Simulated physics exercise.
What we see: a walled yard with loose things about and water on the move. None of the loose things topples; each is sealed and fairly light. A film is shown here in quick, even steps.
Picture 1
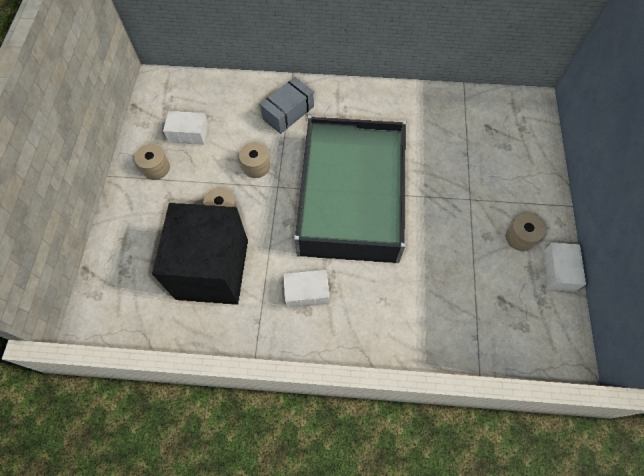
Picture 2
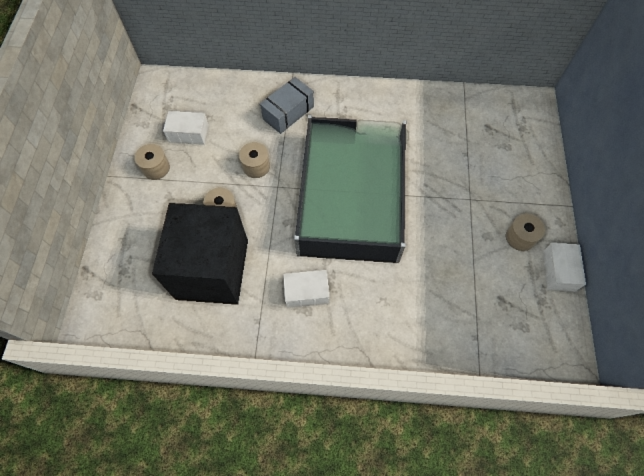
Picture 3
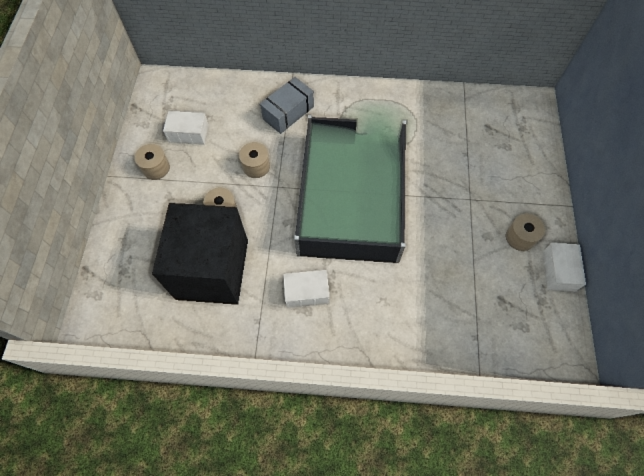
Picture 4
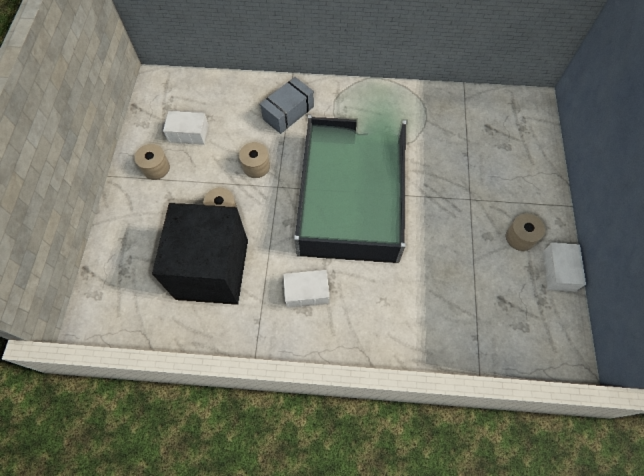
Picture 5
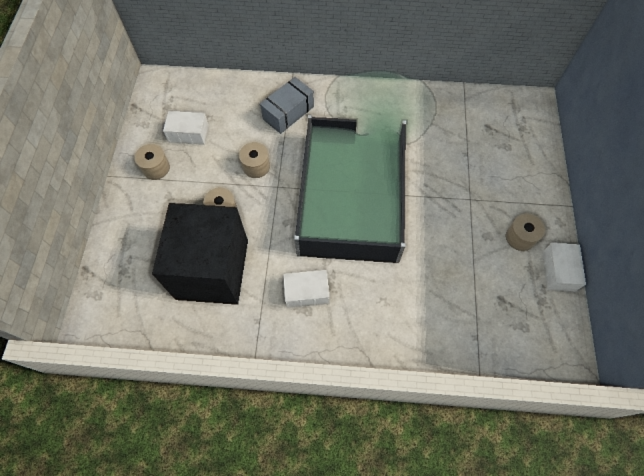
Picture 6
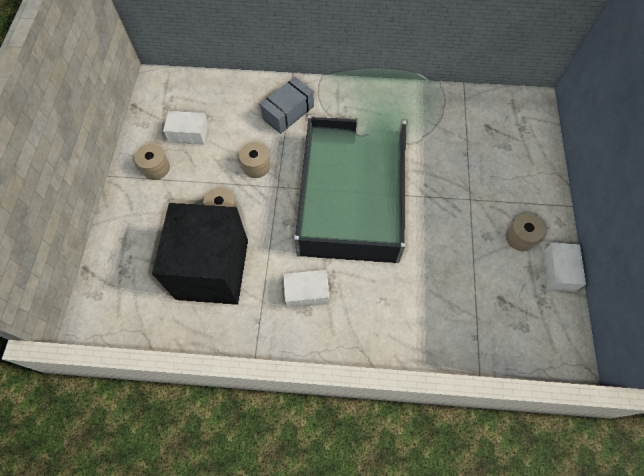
In this clip, a gap appears at the far end of a dark-walled tank of green water in a walled yard, and water spreads in a rounded patch across the paving while the surrounding blocks and spools stay still.
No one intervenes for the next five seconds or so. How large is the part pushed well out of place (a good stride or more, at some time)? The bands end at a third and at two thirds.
So the part that moves far is short of the one-third mark.
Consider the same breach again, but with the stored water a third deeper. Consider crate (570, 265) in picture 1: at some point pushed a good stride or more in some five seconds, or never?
My take on it: Went the full length.
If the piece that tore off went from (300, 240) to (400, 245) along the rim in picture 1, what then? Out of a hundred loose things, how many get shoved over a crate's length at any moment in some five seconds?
Some 20 per cent.
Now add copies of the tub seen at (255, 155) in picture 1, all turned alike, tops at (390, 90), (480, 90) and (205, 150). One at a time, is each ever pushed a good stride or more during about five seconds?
Each in turn: Pushed clear, pushed clear, stays in place.
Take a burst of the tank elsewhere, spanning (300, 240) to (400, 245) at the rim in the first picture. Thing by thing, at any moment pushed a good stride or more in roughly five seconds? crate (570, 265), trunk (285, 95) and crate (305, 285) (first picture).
The first: Went past that; the second: Fell short; the third: Went past that.
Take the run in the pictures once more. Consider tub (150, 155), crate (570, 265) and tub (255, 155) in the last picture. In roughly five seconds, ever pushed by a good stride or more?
One by one: Remained nearby; cleared the mark; remained nearby.
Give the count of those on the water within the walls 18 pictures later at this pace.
In total, 0.
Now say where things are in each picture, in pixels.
The first frame shows a crate at (306, 285) rests on the ground; a tub at (529, 228) rests on the ground; 0 of 8 have shifted.
The second frame shows a crate at (306, 285) rests on the ground; a tub at (529, 228), on the bottom; 0 of 8 have shifted.
The third frame shows a crate at (306, 285) rests on the ground; a tub at (529, 228), on the bottom; 0 of 8 have shifted.
The fourth frame shows a crate at (306, 285), on the bottom; a tub at (529, 228), on the bottom; 0 of 8 have shifted.
The fifth frame shows a crate at (306, 285) rests on the ground; a tub at (529, 228), on the bottom; 0 of 8 have shifted.
The sixth frame shows a crate at (306, 285) rests on the ground; a tub at (529, 228) rests on the ground; 0 of 8 have shifted.
A moment on, 0 of 8 are well off their spots; 0 afloat.
Next, 0 of 8 are well off their spots; 0 afloat.
Later, 0 of 8 are well off their spots; 0 afloat.
In the end, 1 of 8 are well off their spots, and 1 have been at some point; 0 afloat.
